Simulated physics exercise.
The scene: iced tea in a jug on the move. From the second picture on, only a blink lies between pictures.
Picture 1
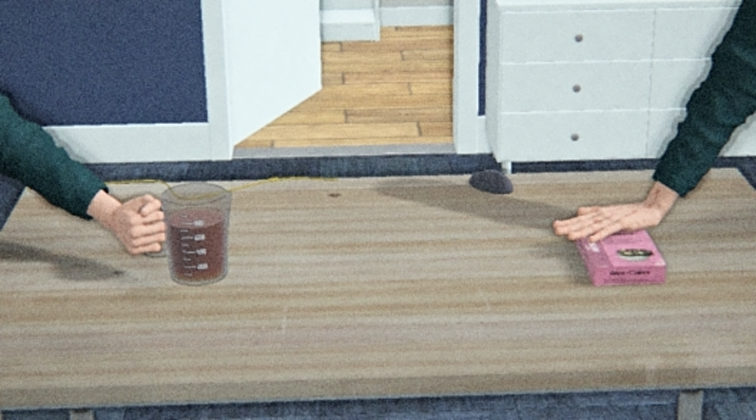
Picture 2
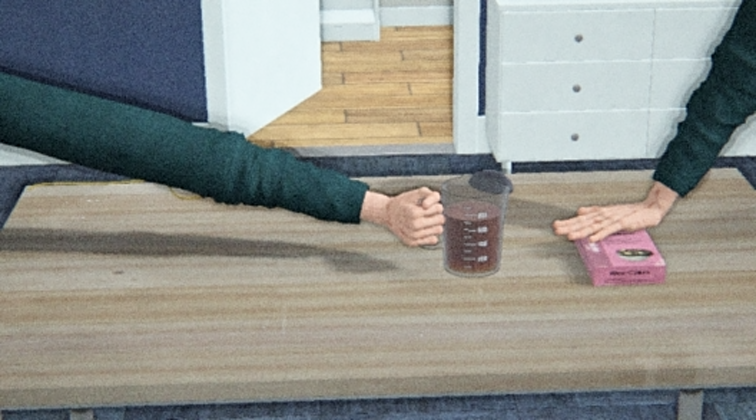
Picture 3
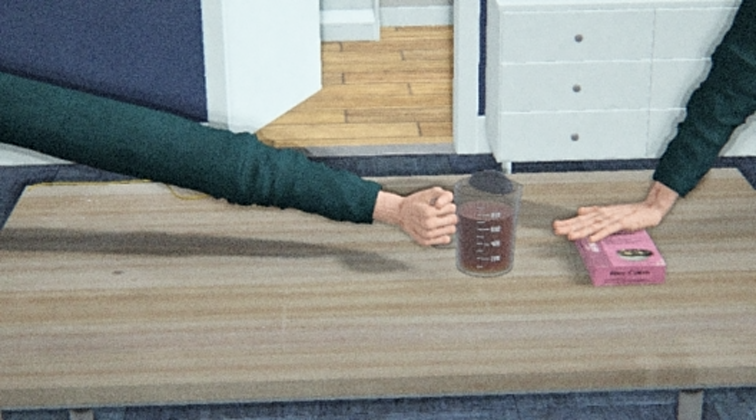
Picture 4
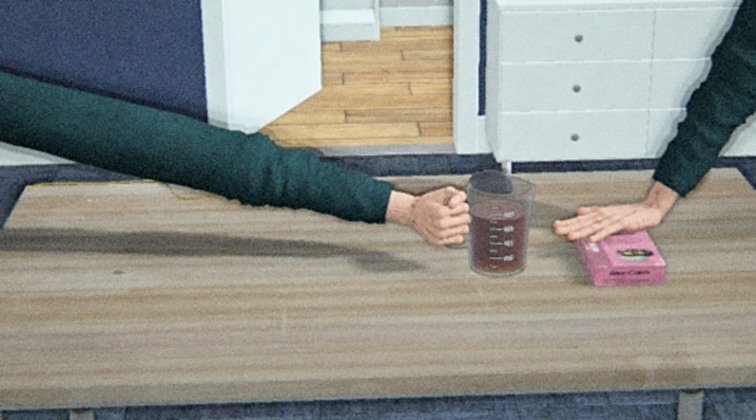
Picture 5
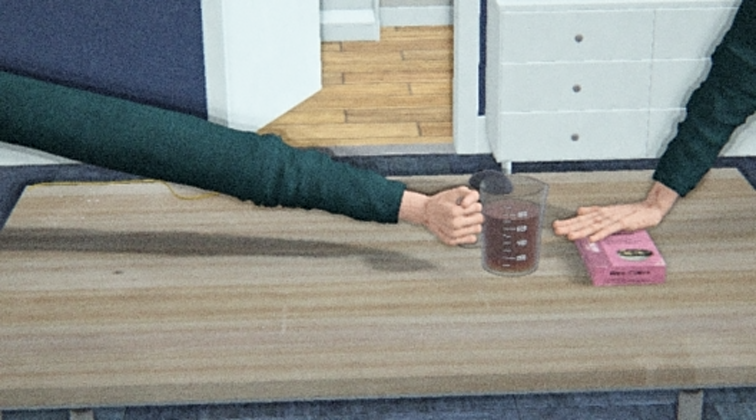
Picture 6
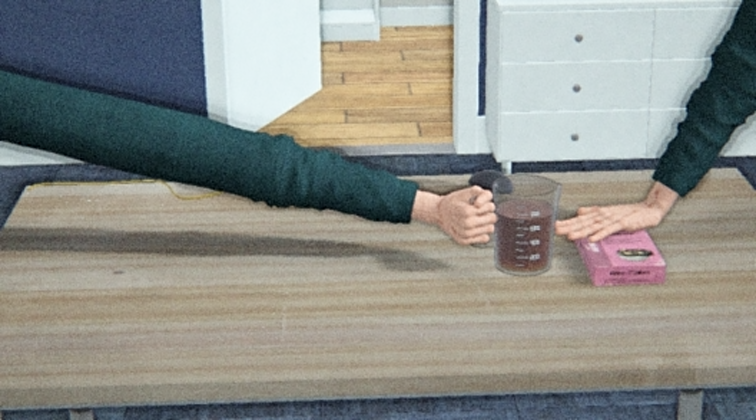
A hand in a dark green sleeve slid a clear jug of reddish-brown iced tea rightward across the wooden table, while another hand stayed resting on a pink packet at the right.
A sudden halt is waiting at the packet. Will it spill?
At the stop the jug holds.
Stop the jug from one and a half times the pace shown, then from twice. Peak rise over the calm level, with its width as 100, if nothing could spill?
Roughly 35 per cent, then 45 per cent.
Soon after, the jug meets the packet.
Later, the iced tea surges up the wall; the wave climbs under half way to the rim.
In the end, the jug stands at the packet; nothing has left it.
